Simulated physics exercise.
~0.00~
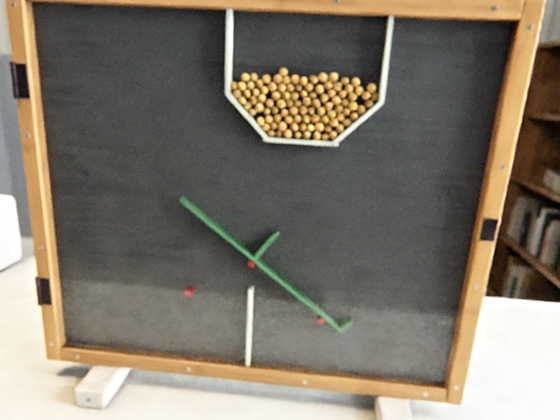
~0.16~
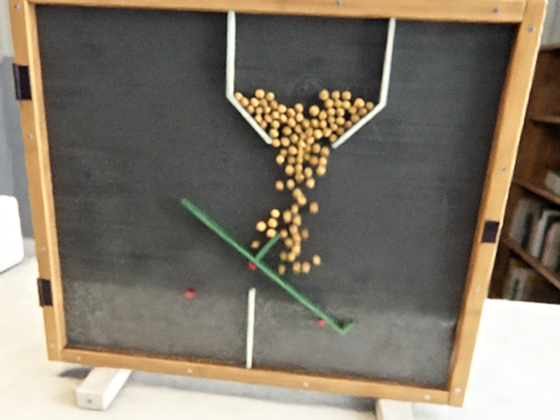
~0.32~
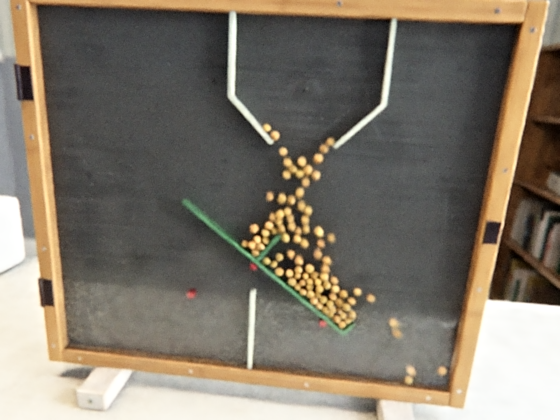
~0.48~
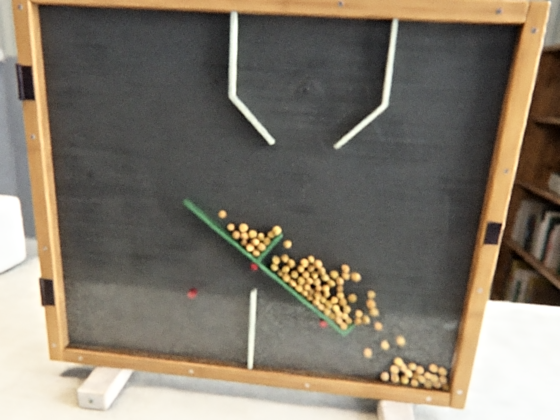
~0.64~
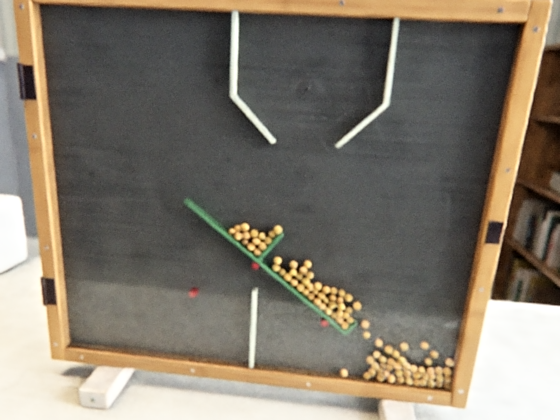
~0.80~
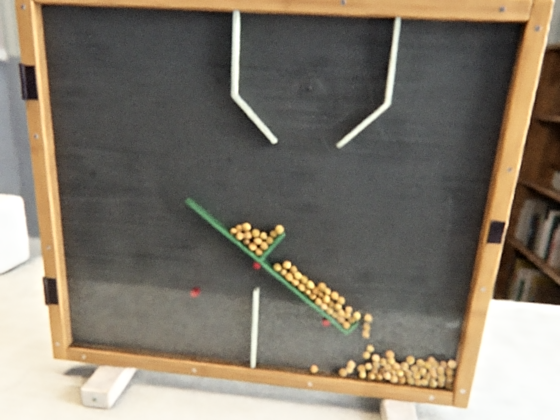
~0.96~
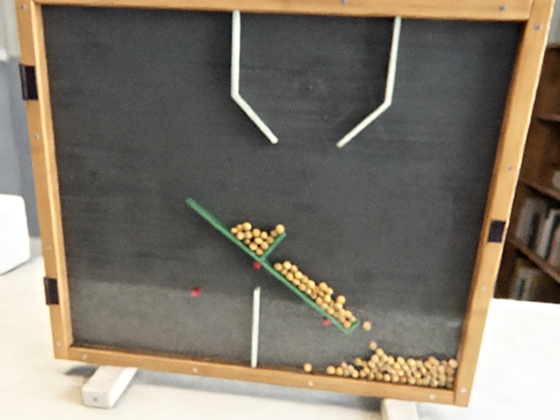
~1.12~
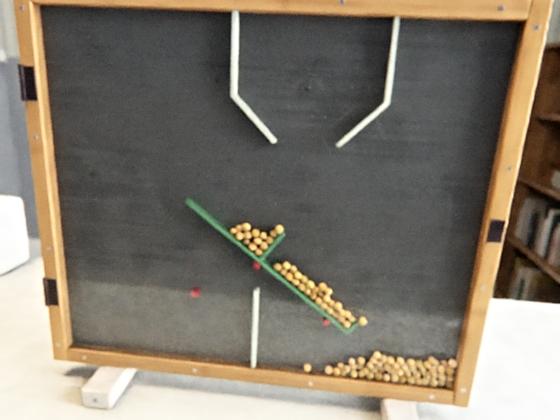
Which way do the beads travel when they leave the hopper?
The beads move down, falling from the hopper onto the sloping green tray below.
